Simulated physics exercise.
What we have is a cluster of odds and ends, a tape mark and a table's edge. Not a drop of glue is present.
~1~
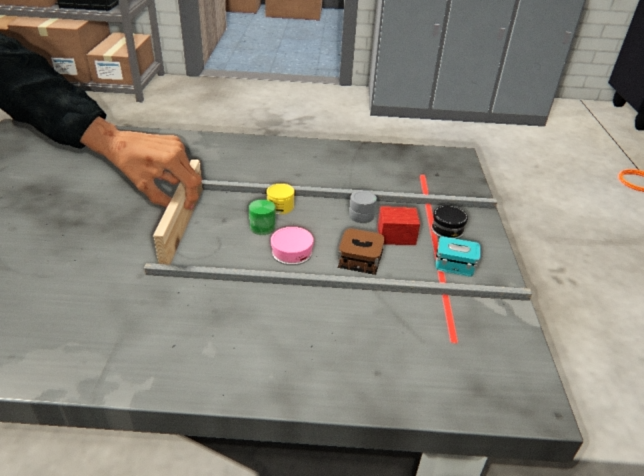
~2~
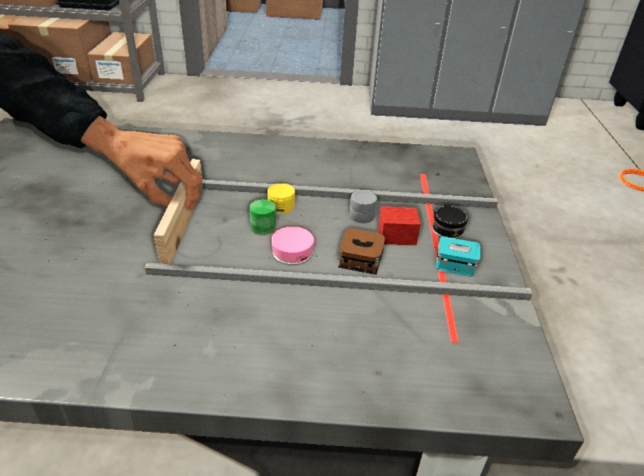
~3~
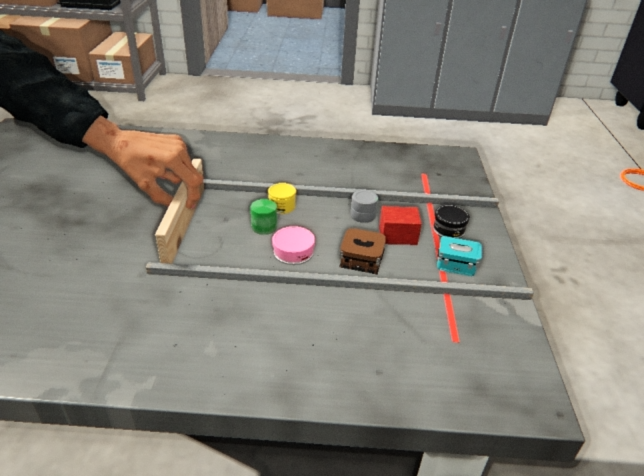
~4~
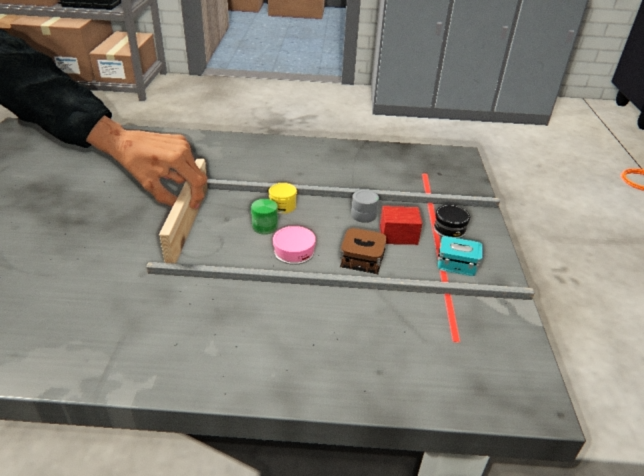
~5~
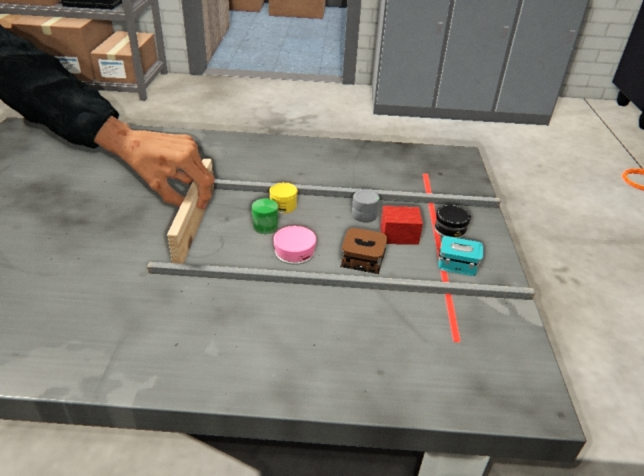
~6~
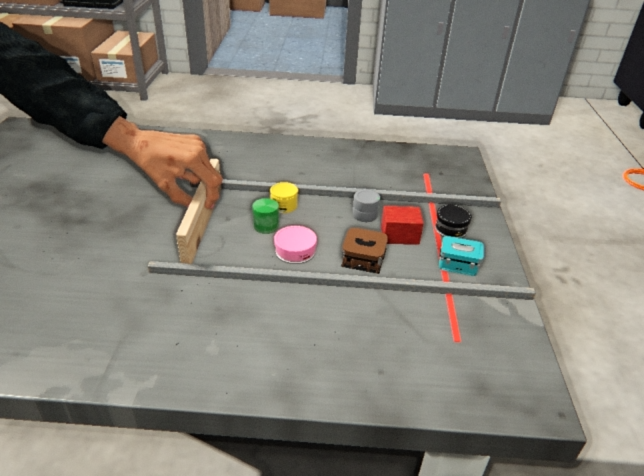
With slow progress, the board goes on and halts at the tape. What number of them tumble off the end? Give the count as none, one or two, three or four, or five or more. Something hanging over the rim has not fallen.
The count is one or two.
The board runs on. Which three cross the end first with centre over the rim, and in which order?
Earliest first - the turquoise case, the black pot, the brown case.
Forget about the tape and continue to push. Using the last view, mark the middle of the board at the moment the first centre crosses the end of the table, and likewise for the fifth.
At the first moment about (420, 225), at the next about (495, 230).
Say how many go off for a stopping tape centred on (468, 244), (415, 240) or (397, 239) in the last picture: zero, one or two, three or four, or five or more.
In turn: Three to four, none, none at all.
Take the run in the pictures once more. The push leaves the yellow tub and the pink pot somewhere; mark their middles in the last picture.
The yellow tub comes to rest at (447, 204), and the pink pot comes to rest at (464, 258).
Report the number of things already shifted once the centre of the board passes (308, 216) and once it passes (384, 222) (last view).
That gives 4 for the first and 8 for the second.
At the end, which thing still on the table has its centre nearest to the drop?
Result: Black pot.
A little later, none off yet; black pot at rest near (453, 222); turquoise case at rest near (460, 257); red block at rest near (402, 225).
Next, none off yet; black pot shifted about its own width near (477, 221); turquoise case shifted about its own width near (511, 263); red block shifted about its own width near (450, 230).
When it is over, the number that fall off is one or two; down, turquoise case.
